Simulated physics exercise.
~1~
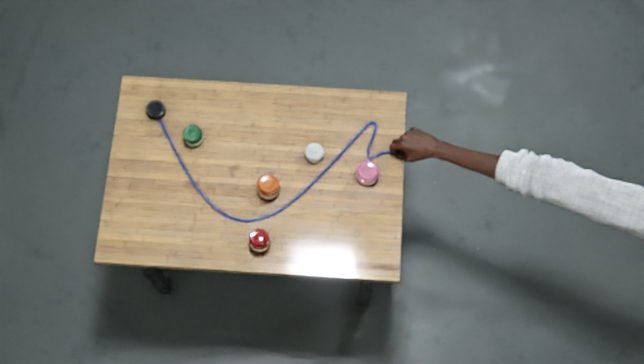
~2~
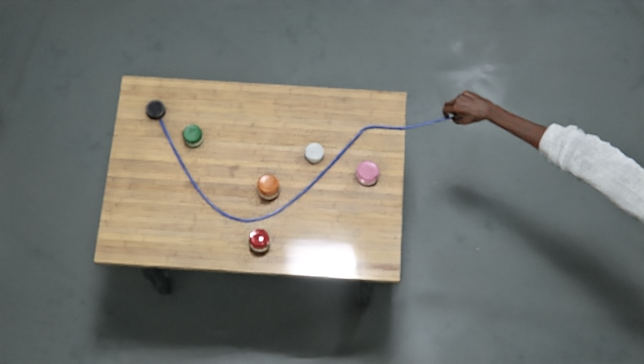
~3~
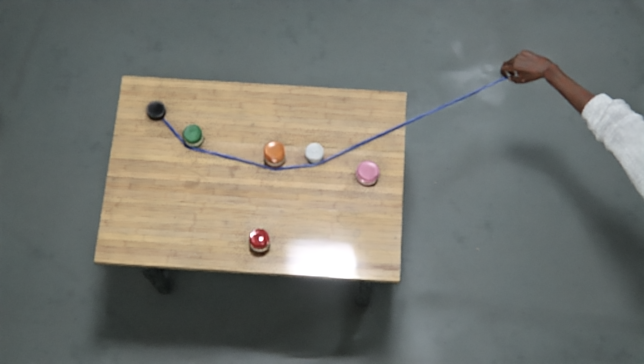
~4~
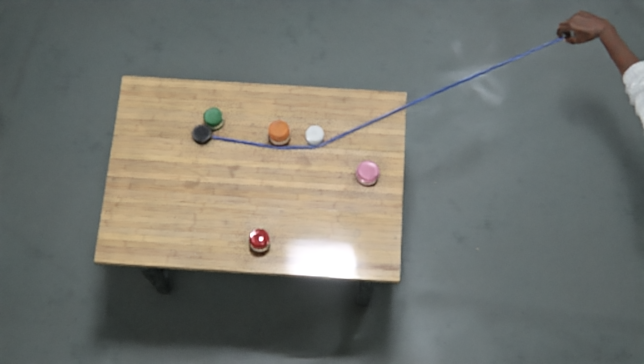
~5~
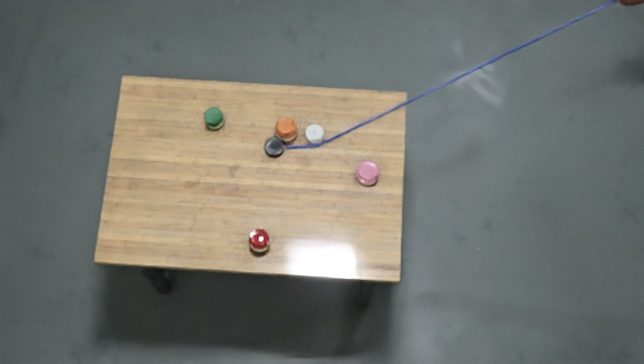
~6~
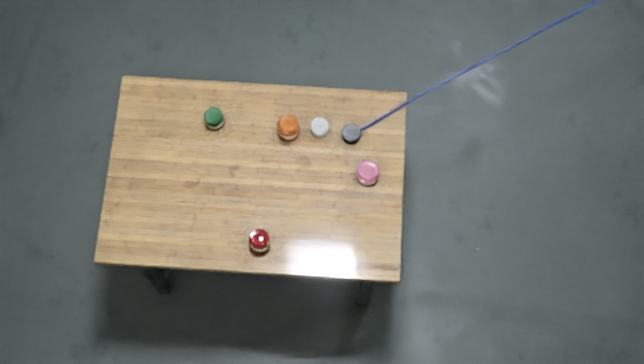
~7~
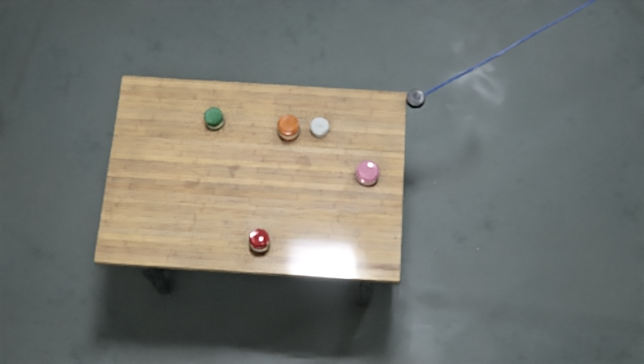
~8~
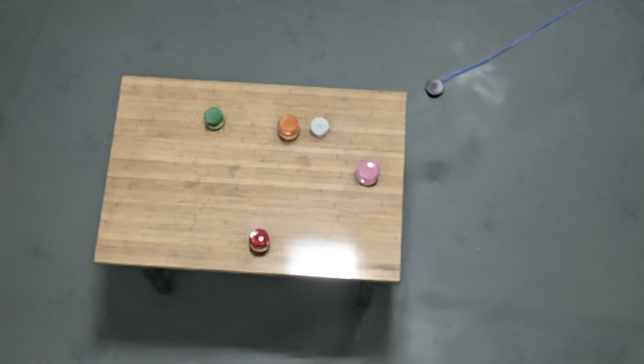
A blue cord tied to a small black disc curves loosely across a wooden table, seen from above on a grey floor, as a hand pulls its free end rightward. Green, orange and white round containers sit in the upper part, with a pink one at right and a red one near the bottom edge. The cord tightens, sweeping the orange container upward, then shifting the green and white ones a little. The black disc slides right, passing below the orange and white containers and nudging them slightly. Finally it leaves the right edge, while the red and pink containers stay put.
